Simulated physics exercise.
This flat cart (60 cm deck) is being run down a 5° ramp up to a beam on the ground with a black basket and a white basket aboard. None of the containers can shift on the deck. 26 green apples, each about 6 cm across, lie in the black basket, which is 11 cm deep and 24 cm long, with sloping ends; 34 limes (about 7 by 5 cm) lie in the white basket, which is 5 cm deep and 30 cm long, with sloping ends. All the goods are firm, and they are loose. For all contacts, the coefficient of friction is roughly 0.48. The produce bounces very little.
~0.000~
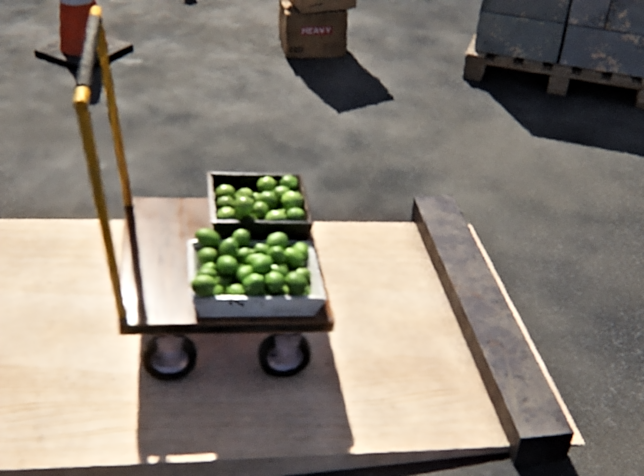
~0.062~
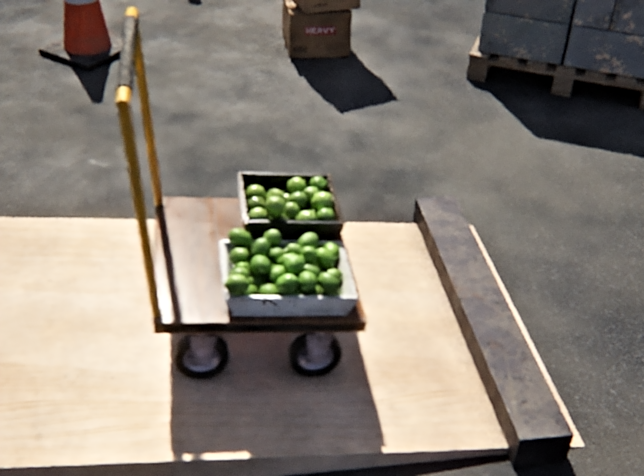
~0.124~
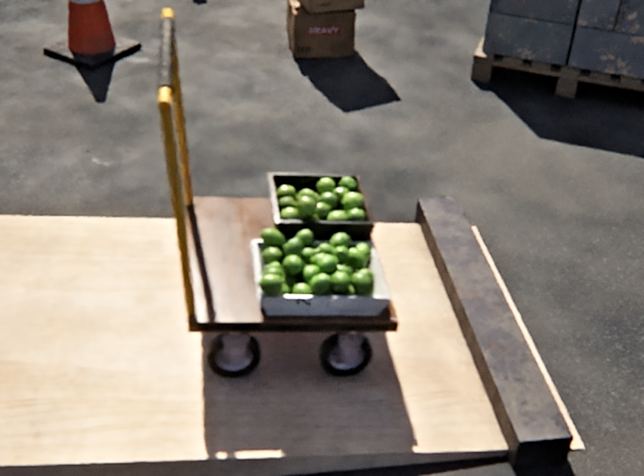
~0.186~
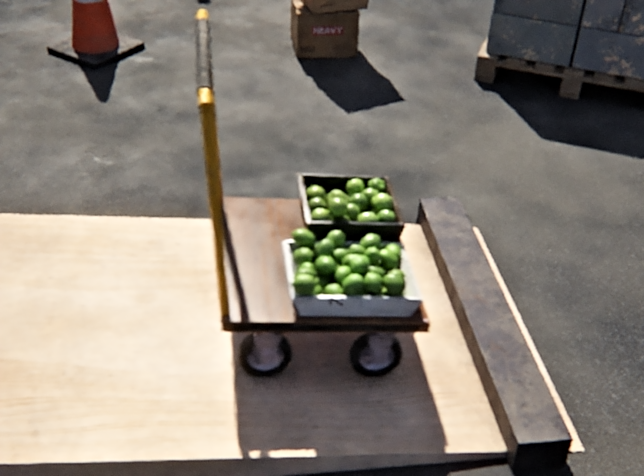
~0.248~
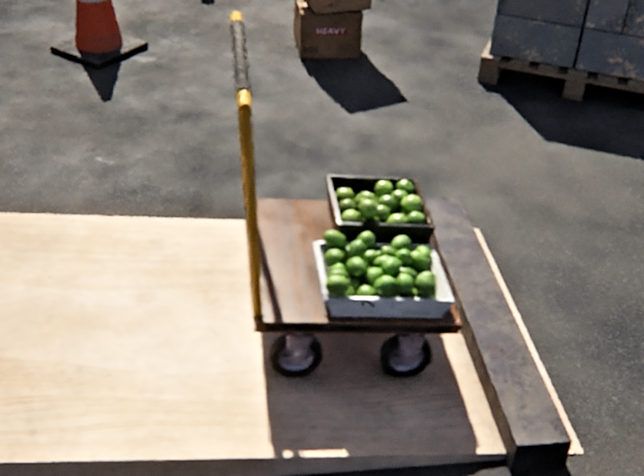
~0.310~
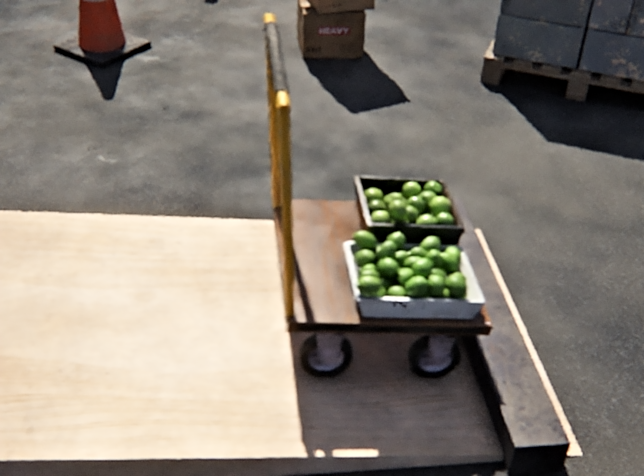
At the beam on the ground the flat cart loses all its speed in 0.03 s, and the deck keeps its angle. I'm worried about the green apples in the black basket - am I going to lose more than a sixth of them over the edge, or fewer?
The share that falls out stays below one sixth.
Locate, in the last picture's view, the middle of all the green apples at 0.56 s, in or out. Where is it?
In the last picture they centre on about (435, 211).
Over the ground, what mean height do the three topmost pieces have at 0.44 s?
About 46 cm up, on average.
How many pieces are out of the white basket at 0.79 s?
About, white basket: 10.
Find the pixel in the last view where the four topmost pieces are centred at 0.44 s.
Their centre sits close to pixel (455, 227).
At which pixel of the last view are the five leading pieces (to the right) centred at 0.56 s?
I'd put their middle close to (524, 289).
After 0.34 s, impact.
After 0.44 s, the black basket has all 26 and the white basket is down by 1 of 34.
After 0.56 s, the black basket has all 26 and the white basket is down by 6 of 34.
After 0.79 s, the black basket is down by 1 of 26 and the white basket is down by 10 of 34.
Outcome (at 1.29 s), the black basket is down by 1 of 26 and the white basket is down by 10 of 34. Asked share, 1 of 26, 4 per cent.
